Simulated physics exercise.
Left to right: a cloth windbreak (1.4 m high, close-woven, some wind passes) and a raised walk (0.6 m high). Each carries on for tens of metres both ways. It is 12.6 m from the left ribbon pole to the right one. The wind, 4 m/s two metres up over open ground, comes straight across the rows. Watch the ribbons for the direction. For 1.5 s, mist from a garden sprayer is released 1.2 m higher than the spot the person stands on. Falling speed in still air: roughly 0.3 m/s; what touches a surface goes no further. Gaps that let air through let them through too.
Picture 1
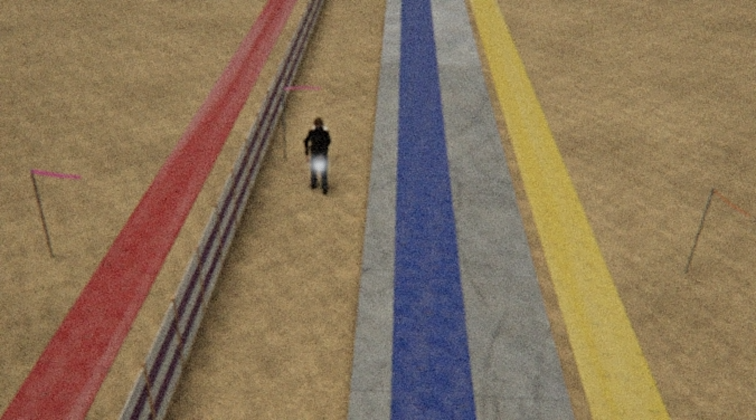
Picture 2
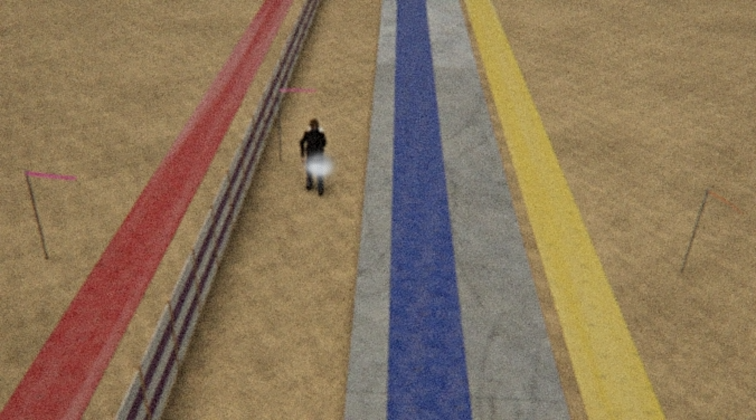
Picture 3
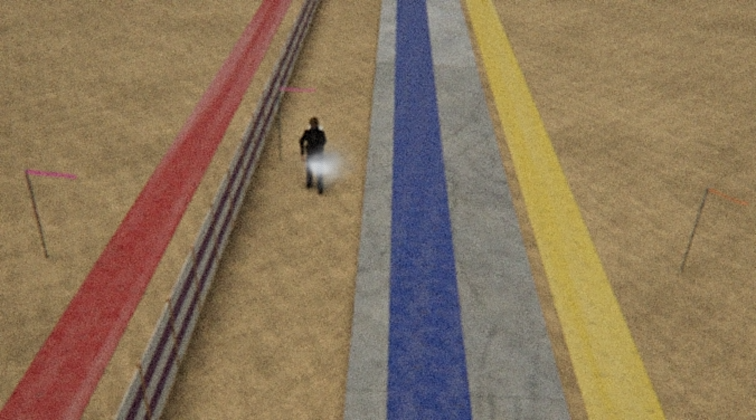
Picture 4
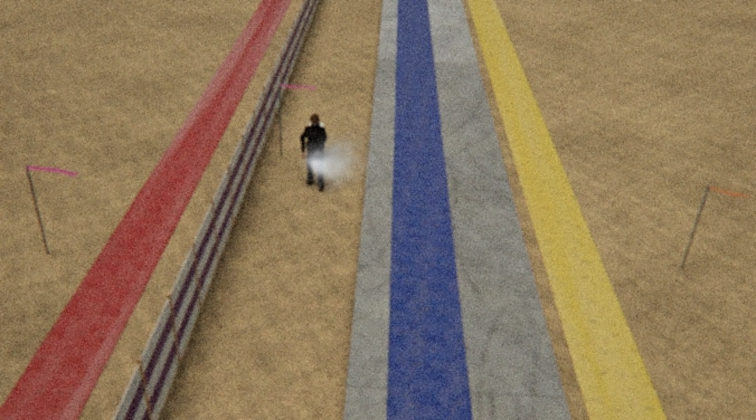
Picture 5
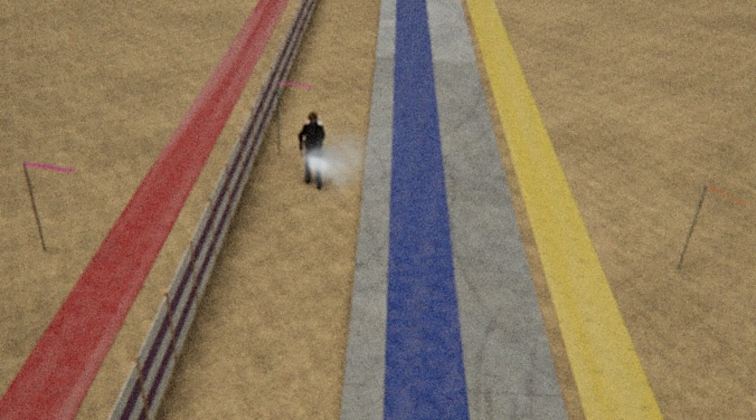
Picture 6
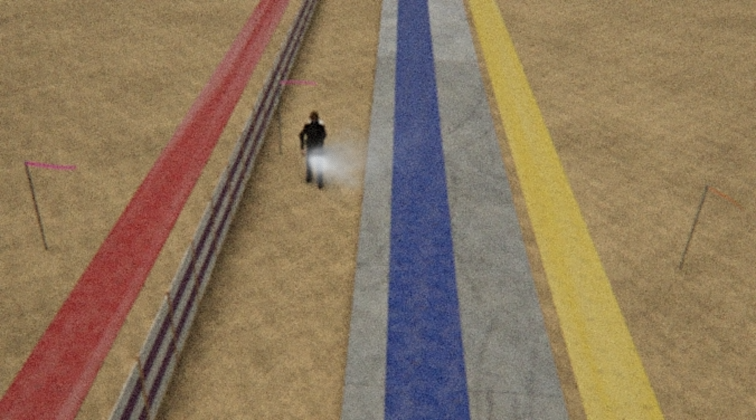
Mist puffed out from a person in dark clothes standing between a cloth windbreak and a raised walk, then spread rightward in a widening pale cloud while ribbons on thin poles streamed right.
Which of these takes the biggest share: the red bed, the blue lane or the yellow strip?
The blue one.
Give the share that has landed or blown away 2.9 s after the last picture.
Near 35 %.
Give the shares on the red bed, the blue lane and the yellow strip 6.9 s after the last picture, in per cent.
About 0 % red, 20 % blue, 5 % yellow.
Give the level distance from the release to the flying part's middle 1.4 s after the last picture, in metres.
Roughly 1.5 m.
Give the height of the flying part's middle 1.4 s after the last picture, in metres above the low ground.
About 1.2 m.
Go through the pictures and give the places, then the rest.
In the first picture, the left ribbon ends at (81, 177), leaning 85 degrees to the right, the spray in the air spans x = 315 to 325 around y = 165 and it comes from (319, 162).
In the second picture, the right ribbon ends at (743, 215), leaning 60 degrees to the right, the spray in the air spans x = 310 to 330 around y = 165, the red one passes (140, 243), the yellow one passes (572, 264) and the blue one passes (421, 232).
In the third picture, the inner ribbon ends at (316, 90), leaning 90 degrees to the right, the spray in the air spans x = 310 to 345 around y = 165 and the top of the raised walk crosses (438, 194).
In the fourth picture, the left ribbon ends at (77, 175), leaning 85 degrees to the right, the spray in the air spans x = 310 to 360 around y = 160, the red one passes (175, 179), the yellow one passes (550, 198) and the blue one passes (420, 169).
In the fifth picture, the right ribbon ends at (745, 203), leaning 70 degrees to the right and the spray in the air spans x = 310 to 375 around y = 160.
In the sixth picture, the inner ribbon ends at (316, 84), leaning 90 degrees to the right, the spray in the air spans x = 310 to 395 around y = 160 and the top of the raised walk crosses (438, 189).
Then, 1.4 s after the last picture, 92 % is in the air or yet to come; 0 % lies on the red bed, 0 % on the yellow strip and 2 % on the blue lane; the middle of what still flies is 1.2 m above the low ground, near (394, 164).
Then, 2.9 s after the last picture, 67 % is in the air or yet to come; 0 % lies on the red bed, 0 % on the yellow strip and 14 % on the blue lane; the middle of what still flies is 1.2 m above the low ground, near (514, 169).
Then, 6.9 s after the last picture, 30 % is in the air or yet to come; 0 % lies on the red bed, 5 % on the yellow strip and 20 % on the blue lane.
Then, 18.9 s after the last picture, 0 % is in the air or yet to come; 0 % lies on the red bed, 6 % on the yellow strip and 20 % on the blue lane.
Then, 43.9 s after the last picture, 0 % is in the air or yet to come; 0 % lies on the red bed, 6 % on the yellow strip and 20 % on the blue lane.
